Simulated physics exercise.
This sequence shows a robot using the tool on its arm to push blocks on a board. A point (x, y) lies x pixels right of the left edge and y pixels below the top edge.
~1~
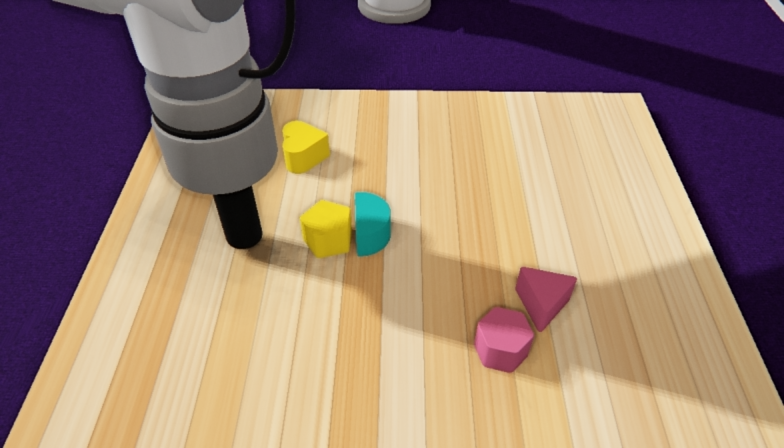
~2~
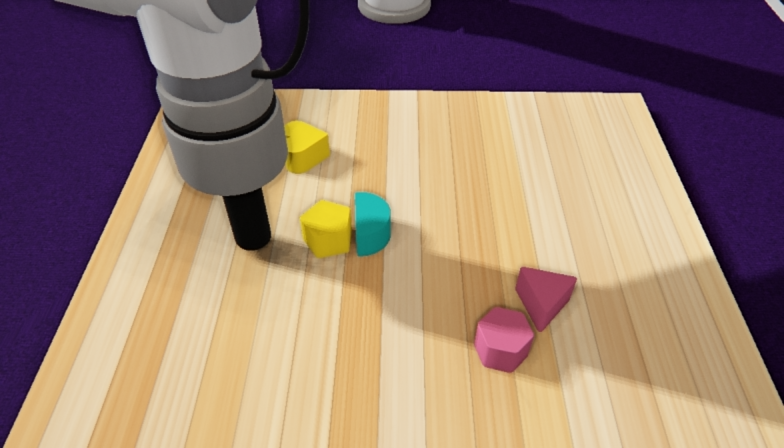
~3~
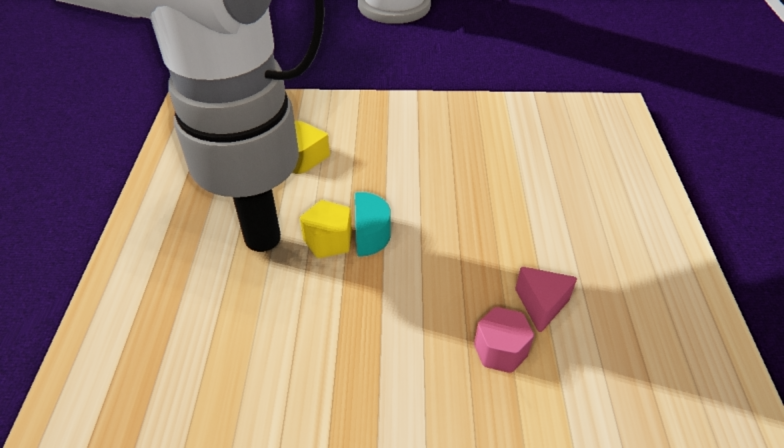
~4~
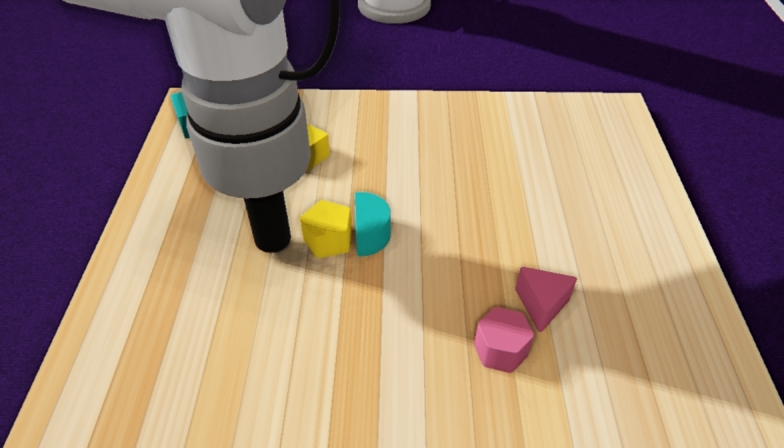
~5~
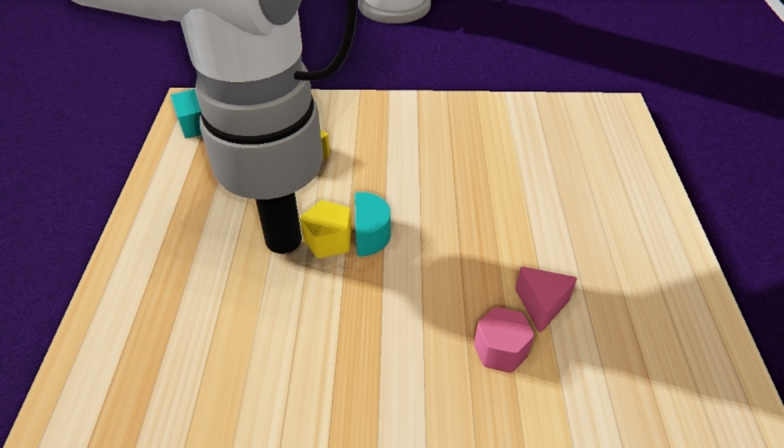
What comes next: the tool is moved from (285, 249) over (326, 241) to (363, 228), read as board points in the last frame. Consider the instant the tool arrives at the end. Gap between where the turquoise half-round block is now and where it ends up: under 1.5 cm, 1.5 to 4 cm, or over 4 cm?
Once the path is done, the turquoise half-round block lies more than 4 cm from its present place.
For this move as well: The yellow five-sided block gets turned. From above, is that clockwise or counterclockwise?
It rotates clockwise.
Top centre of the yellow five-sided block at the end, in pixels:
If I read the scene right, the answer is (402, 203).
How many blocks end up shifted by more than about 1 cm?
I'm going with two.
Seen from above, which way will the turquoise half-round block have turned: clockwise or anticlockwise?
It goes clockwise.
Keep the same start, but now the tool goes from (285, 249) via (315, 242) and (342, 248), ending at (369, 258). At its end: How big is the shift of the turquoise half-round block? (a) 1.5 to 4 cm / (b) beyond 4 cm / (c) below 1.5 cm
b
The first path, step by step. Halfway along, tool (325, 234); yellow five-sided block (364, 211); turquoise half-round block (403, 209).
At the end, tool (362, 220); yellow five-sided block (402, 203), turned 20° clockwise; turquoise half-round block (439, 209), turned 25° clockwise.
